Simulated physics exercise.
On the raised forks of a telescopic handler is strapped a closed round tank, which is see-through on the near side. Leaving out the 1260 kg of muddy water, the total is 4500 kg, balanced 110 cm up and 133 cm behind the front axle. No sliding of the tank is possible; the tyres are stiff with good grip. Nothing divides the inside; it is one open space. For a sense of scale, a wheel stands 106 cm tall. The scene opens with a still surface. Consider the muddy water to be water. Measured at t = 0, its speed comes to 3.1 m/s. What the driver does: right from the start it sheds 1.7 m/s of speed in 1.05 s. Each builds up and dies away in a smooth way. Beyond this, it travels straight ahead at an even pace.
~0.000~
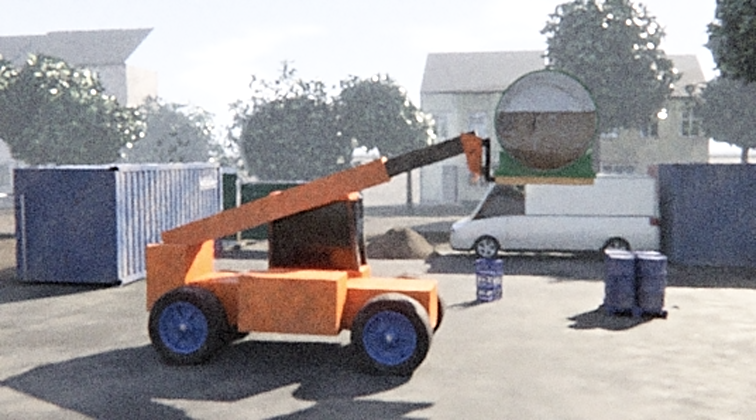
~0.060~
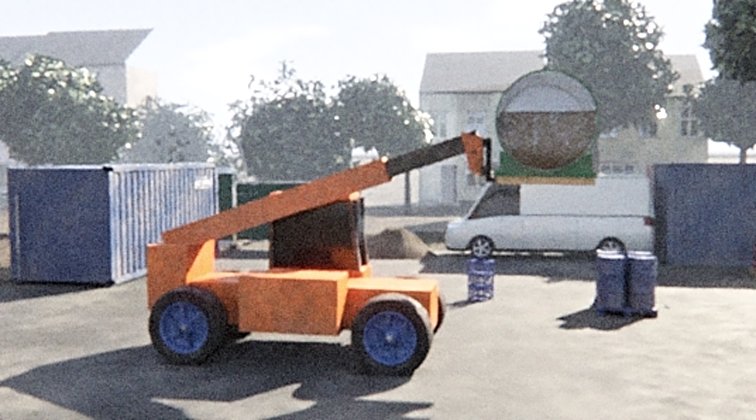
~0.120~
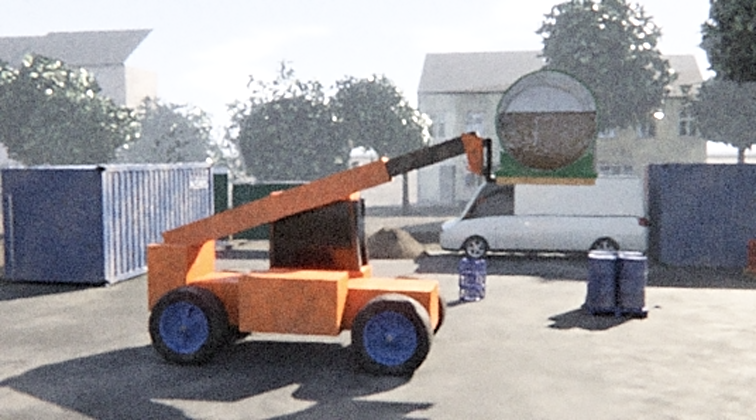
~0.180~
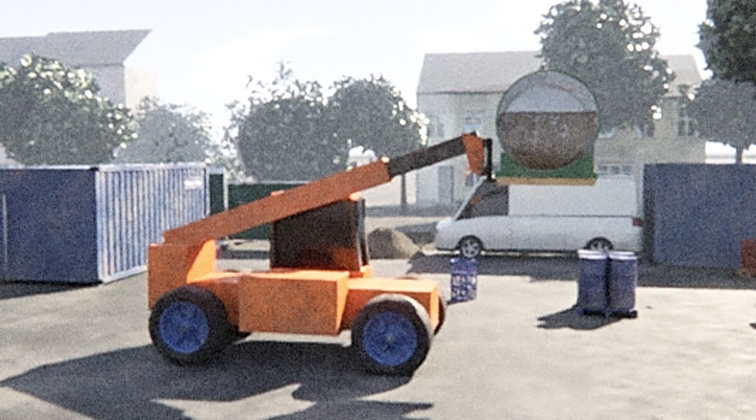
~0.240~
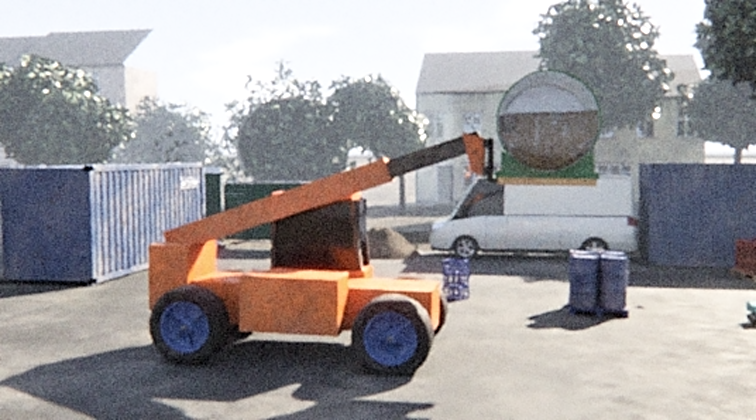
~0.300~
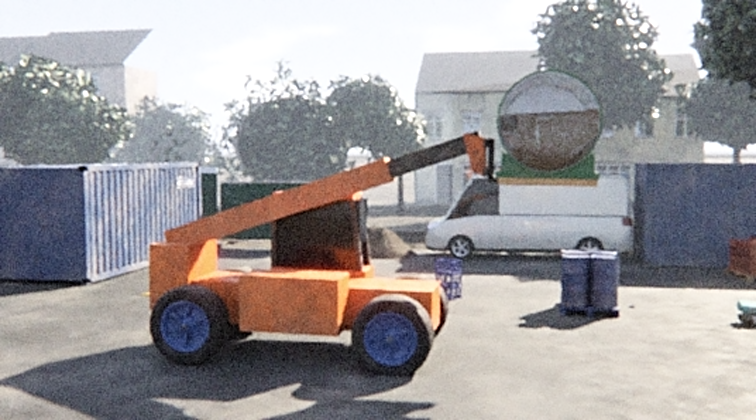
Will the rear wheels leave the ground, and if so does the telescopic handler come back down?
My guess is it will remain stable.
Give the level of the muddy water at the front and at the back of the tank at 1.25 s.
Close to 68 cm at the front end and 78 cm at the back end.
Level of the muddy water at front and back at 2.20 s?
Close to 80 cm in front, close to 60 cm behind.
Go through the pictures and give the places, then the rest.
In the first frame, the surface is at (582, 113) near the front wall; the surface is at (511, 113) near the back wall; the body is upright; the front is on the right; a wheel hub at (181, 329).
In the second frame, the surface is at (583, 112) near the front wall; the surface is at (511, 113) near the back wall; the body is upright.
In the third frame, the surface is at (583, 113) near the front wall; the surface is at (512, 113) near the back wall; the body is upright.
In the fourth frame, the surface is at (584, 113) near the front wall; the surface is at (512, 113) near the back wall; the body is upright.
In the fifth frame, the surface is at (585, 112) near the front wall; the surface is at (513, 115) near the back wall; the body is upright.
In the sixth frame, the surface is at (586, 111) near the front wall; the surface is at (513, 115) near the back wall; the body is upright; a wheel hub at (183, 328).
By 0.60 s the lean is 1° nose down, wheels down; the liquid stands 57 cm at the back and 91 cm at the front.
By 1.25 s the lean is 0°, wheels down; the liquid stands 78 cm at the back and 68 cm at the front.
By 2.20 s the lean is 0°, wheels down; the liquid stands 61 cm at the back and 81 cm at the front.
By 4.03 s no wheel has left the ground; at worst the lighter axle bore 1 per cent of the weight.
